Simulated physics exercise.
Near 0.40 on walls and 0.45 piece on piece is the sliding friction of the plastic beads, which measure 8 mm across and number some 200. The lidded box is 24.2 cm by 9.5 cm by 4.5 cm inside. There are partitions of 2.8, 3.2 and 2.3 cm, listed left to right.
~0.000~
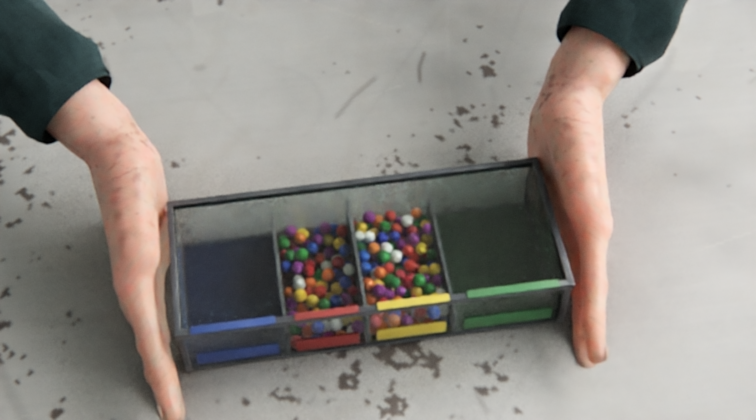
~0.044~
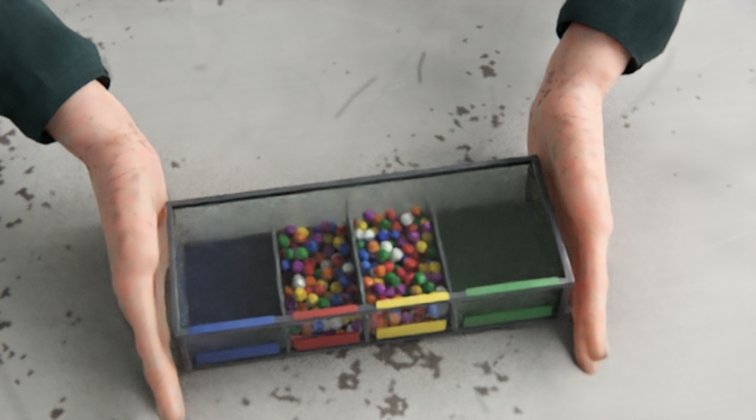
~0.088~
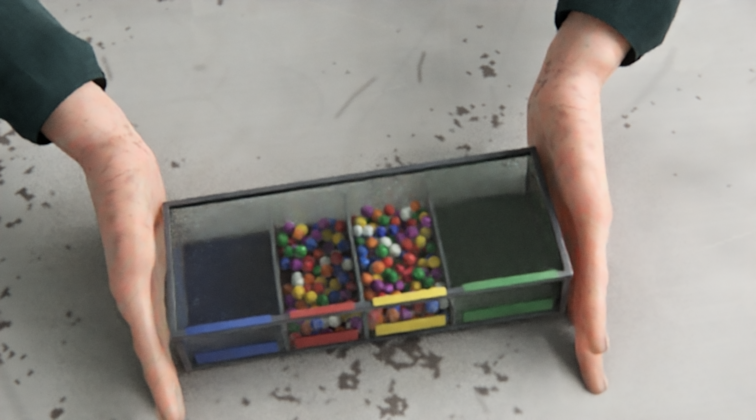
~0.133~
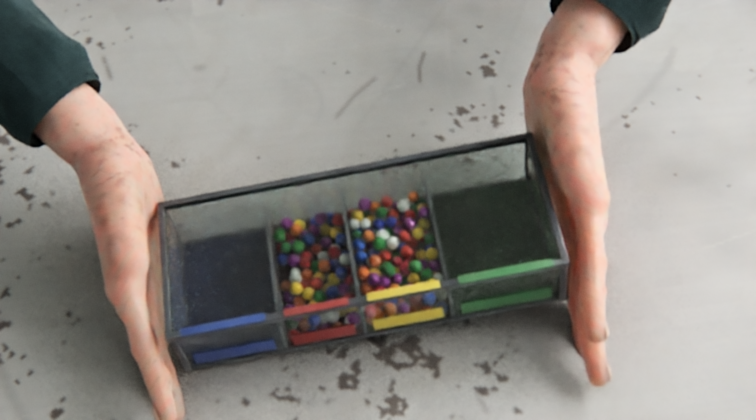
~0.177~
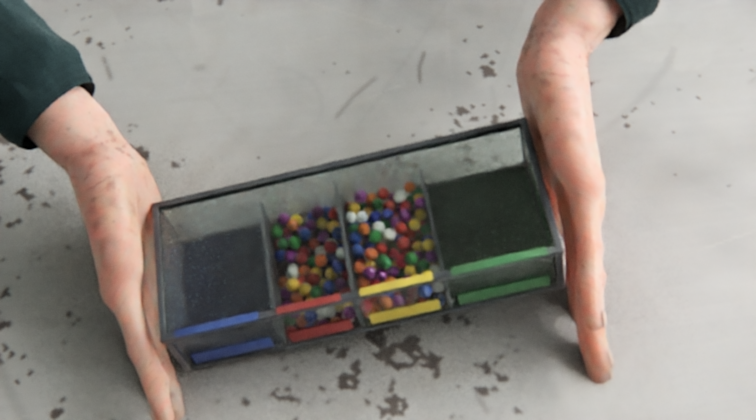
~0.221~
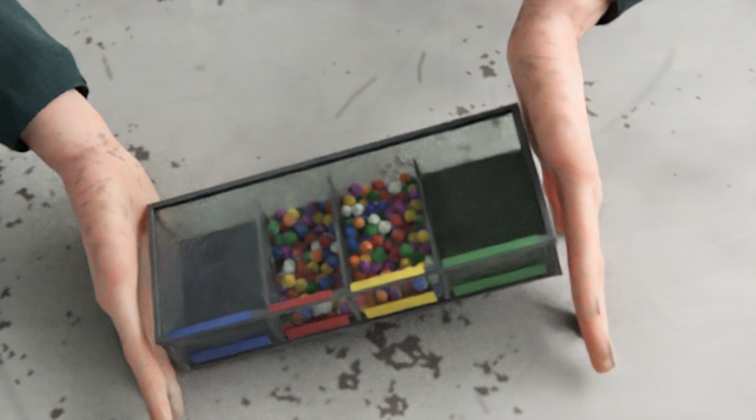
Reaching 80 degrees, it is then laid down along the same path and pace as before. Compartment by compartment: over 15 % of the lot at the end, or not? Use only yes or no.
Red: Yes; blue: No; green: No; yellow: Yes.
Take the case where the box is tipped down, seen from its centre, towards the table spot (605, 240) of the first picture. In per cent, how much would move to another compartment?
Some 30 per cent.
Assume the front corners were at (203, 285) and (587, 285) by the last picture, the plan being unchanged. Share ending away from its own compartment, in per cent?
In that case close to 35 per cent.
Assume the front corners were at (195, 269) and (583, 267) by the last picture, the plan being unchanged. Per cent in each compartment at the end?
Red = 35 %; blue = 0 %; green = 35 %; yellow = 35 %.
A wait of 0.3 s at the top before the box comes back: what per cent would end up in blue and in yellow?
Blue 15; yellow 45.
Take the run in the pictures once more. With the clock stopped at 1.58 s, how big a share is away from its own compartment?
My estimate is some 15 percent.
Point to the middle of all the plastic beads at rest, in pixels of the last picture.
Resting centre estimate: Around (339, 291).
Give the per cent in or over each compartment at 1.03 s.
It splits as red 40, blue 0, green 0 and yellow 60 percent.
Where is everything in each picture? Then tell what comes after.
The first frame shows box tilt 0 degrees, front corners at (181, 332) and (566, 282); red 35 %, yellow 65 %.
The second frame shows box tilt 1 degrees, front corners at (180, 332) and (566, 279).
The third frame shows box tilt 3 degrees, front corners at (177, 333) and (565, 272).
The fourth frame shows box tilt 7 degrees, front corners at (172, 334) and (561, 261), lowest corner left front.
The fifth frame shows box tilt 10 degrees, front corners at (167, 336) and (556, 248), lowest corner left front.
The sixth frame shows box tilt 14 degrees, front corners at (162, 337) and (548, 236), lowest corner left front; red 35 %, yellow 65 %. Its pace works out near 90 degrees a second.
After 1.03 s, tilt 80 degrees; red 40 %, yellow 60 %.
After 1.58 s, tilt 35 degrees; red 45 %, blue 10 %, yellow 50 %.
After 2.18 s, tilt 0 degrees; red 45 %, blue 10 %, yellow 50 %.
By 2.8 s all is still; red 45 %, blue 10 %, green 0 %, yellow 50 %.
